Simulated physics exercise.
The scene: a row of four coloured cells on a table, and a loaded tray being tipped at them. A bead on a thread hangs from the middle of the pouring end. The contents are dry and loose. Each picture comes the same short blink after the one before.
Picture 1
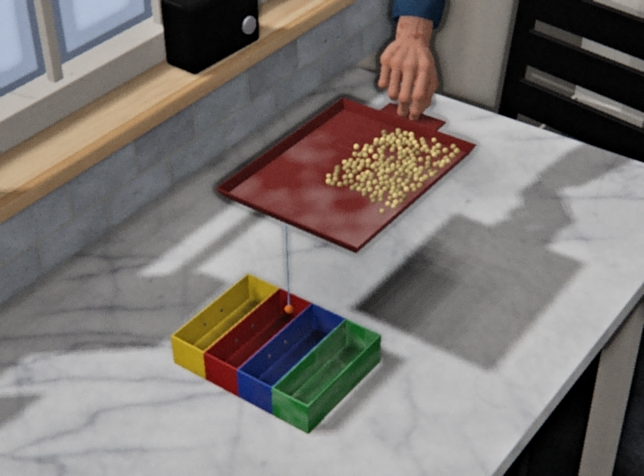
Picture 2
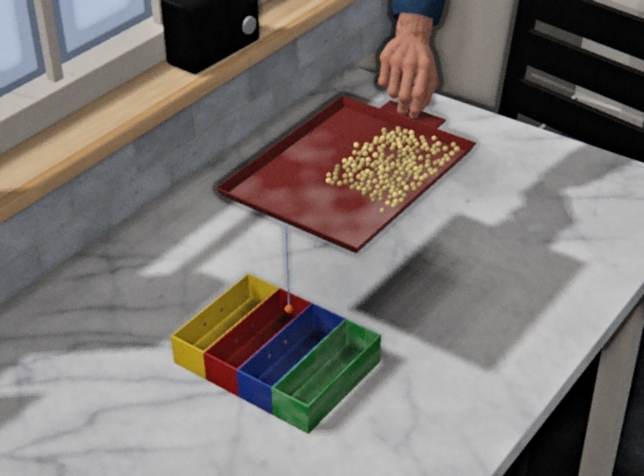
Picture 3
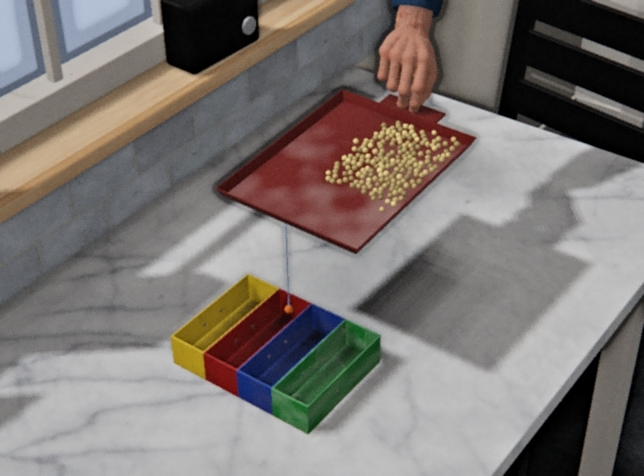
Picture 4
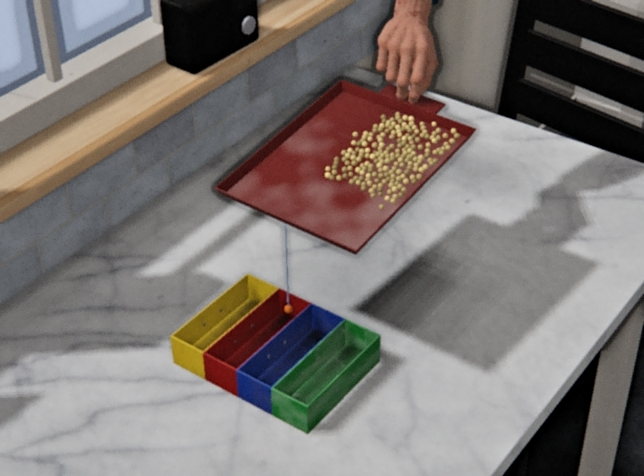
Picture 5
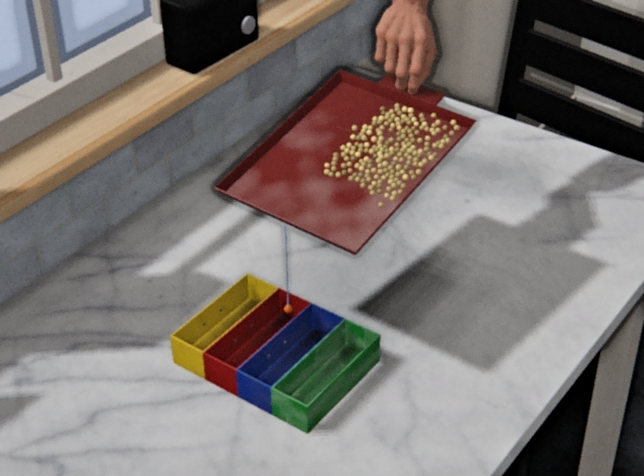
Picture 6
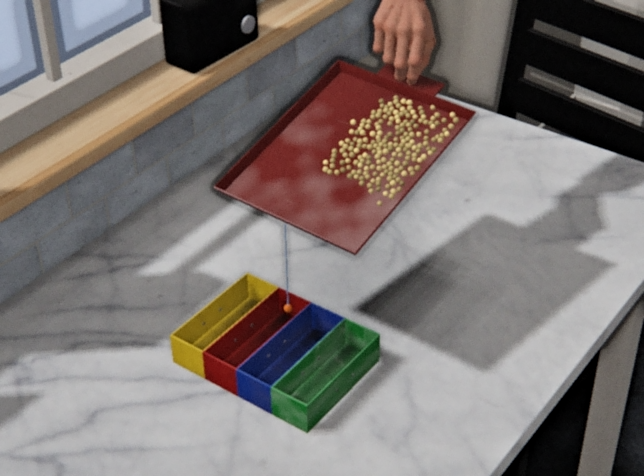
On a marble counter by a window, a hand holds a red tray of small pale beans above a row of yellow, red, blue and green cells, a bead hanging on a thread. The hand slowly raises the tray's far end, tilting it slightly, while the beans stay heaped together.
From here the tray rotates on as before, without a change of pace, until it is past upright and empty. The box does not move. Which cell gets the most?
Most goes to the green cell.
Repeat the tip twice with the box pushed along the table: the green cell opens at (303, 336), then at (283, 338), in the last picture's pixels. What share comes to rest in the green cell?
About 30 and 10 per cent.
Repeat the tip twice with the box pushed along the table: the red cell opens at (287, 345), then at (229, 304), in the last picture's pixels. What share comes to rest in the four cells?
Near 100 % and 20 %.
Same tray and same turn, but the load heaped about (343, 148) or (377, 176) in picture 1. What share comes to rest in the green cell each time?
First some 30, then 60 per cent.
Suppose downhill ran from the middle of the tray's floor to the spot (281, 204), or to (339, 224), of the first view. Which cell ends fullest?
First yellow, then that green cell.
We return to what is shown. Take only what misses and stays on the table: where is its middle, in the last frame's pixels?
Around (364, 433).
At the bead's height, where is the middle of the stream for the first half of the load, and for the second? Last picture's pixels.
The first part at (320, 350); the rest at (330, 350).
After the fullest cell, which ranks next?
In second place: The cell in blue.
Just after the last frame, tray tipped steeply; roughly half on the tray; roughly a quarter in the green cell; about a tenth in the blue cell; roughly a quarter falling or outside the box.
A moment on, tray tipped right over; roughly half in the green cell; roughly a quarter in the blue cell; roughly a quarter falling or outside the box.
Further on, tray tipped past a quarter turn; roughly half in the green cell; roughly a quarter in the blue cell; roughly a quarter falling or outside the box.
When it is over, tray tipped past a quarter turn; roughly half in the green cell; roughly a quarter in the blue cell; not one in the red cell; not one in the yellow cell; roughly a quarter outside the box.
